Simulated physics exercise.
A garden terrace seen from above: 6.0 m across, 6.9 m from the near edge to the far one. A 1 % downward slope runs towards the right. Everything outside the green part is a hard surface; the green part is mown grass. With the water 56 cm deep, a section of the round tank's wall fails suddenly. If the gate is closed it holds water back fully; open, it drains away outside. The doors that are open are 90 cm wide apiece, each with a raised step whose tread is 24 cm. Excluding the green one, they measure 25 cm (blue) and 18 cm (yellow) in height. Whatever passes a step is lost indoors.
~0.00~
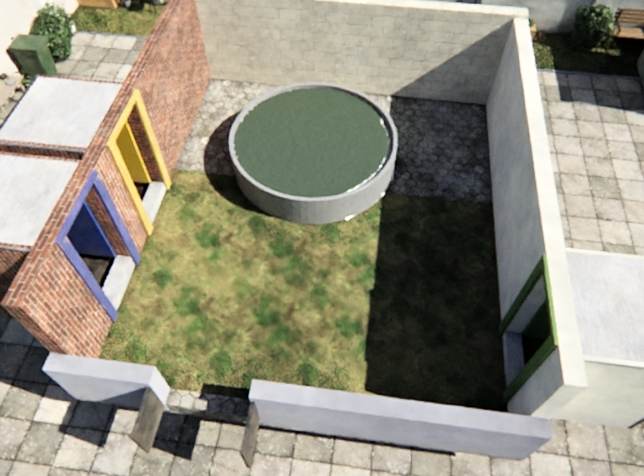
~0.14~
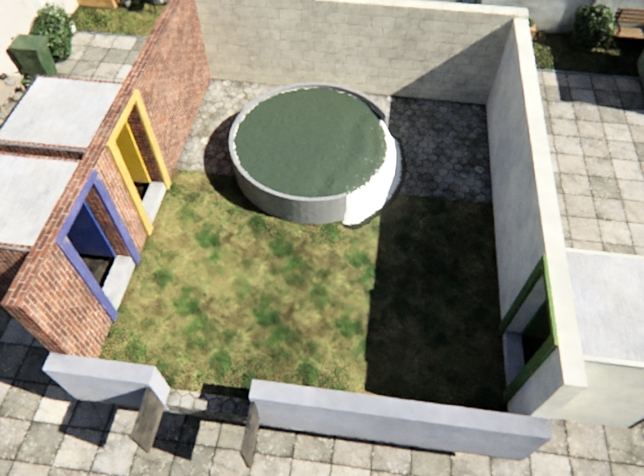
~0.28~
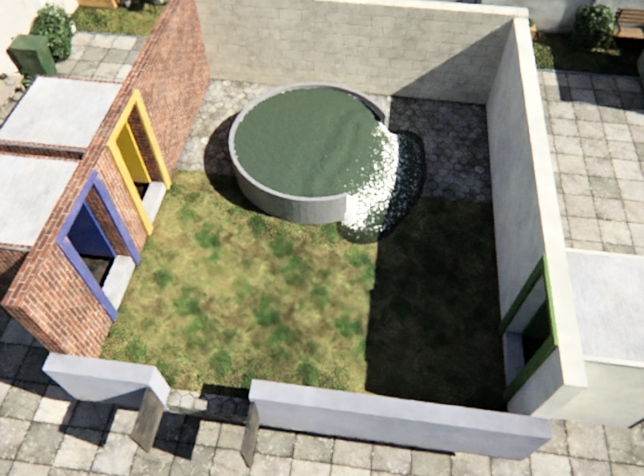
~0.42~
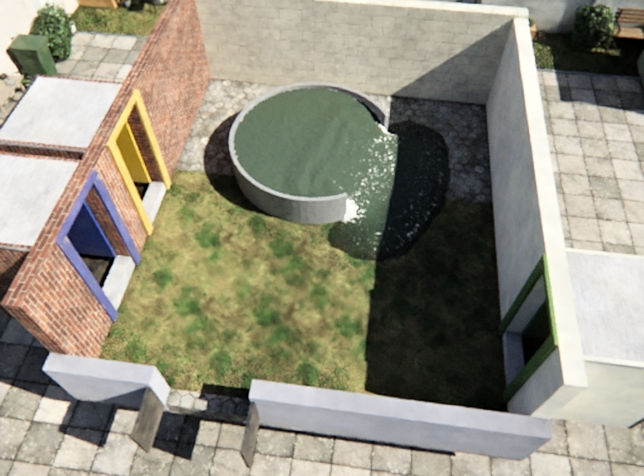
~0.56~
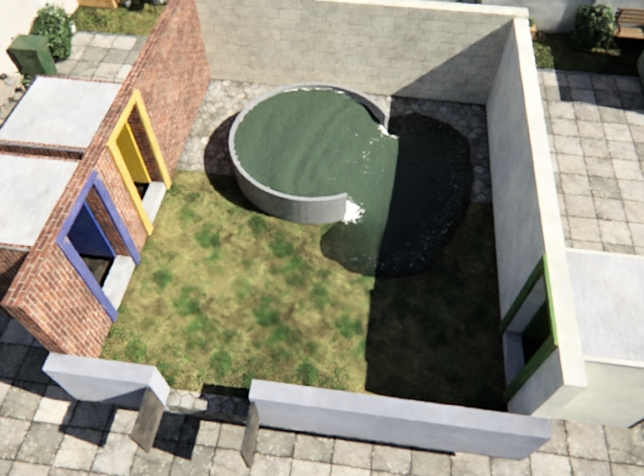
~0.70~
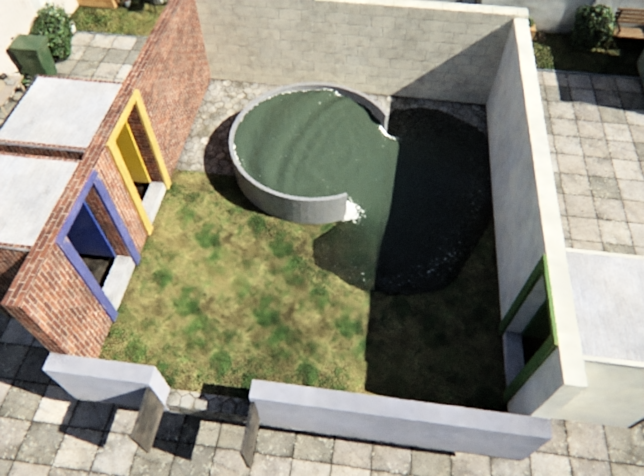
Water bursting through the right side of a round tank's wall and spreading across the grass and paving of a walled garden.
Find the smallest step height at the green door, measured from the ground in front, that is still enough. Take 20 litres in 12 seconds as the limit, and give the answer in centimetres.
At least 16 cm.
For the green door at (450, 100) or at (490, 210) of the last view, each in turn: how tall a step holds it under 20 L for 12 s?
Roughly 23 cm, then roughly 33 cm.
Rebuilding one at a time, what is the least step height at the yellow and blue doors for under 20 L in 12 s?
You'd want about 7.0 centimetres at yellow and about 6.0 centimetres at blue.
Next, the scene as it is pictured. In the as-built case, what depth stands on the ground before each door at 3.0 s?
Door by door in cm - green 16, blue 0, yellow 0.
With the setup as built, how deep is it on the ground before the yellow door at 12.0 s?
Roughly 9.0 cm deep.
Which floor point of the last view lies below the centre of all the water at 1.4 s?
Approximately (355, 171).
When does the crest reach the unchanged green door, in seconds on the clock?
Near 5.0 seconds.
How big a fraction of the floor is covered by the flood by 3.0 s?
I'd estimate about 45 percent.
After 1.4 s water covers 30 % of the floor, deepest (38 cm) near (481, 202); it has not reached the green door.
After 3.0 s water covers 45 % of the floor, deepest (38 cm) near (484, 111); 16 cm at the green door, 0 litres in over its 16 cm step.
After 12.0 s water covers 100 % of the floor, deepest (12 cm) near (506, 434); 11 cm at the green door, 18 litres in over its 16 cm step.
At the green door as built, the water arrived by 1.9 s and peaked near 20 cm at 5.2 s.
Run again over the same 12 s with other heights there, 41 litres in over 13.5 cm, 10 litres over 18 cm. The limit of 20 litres is kept from about 16 cm up.
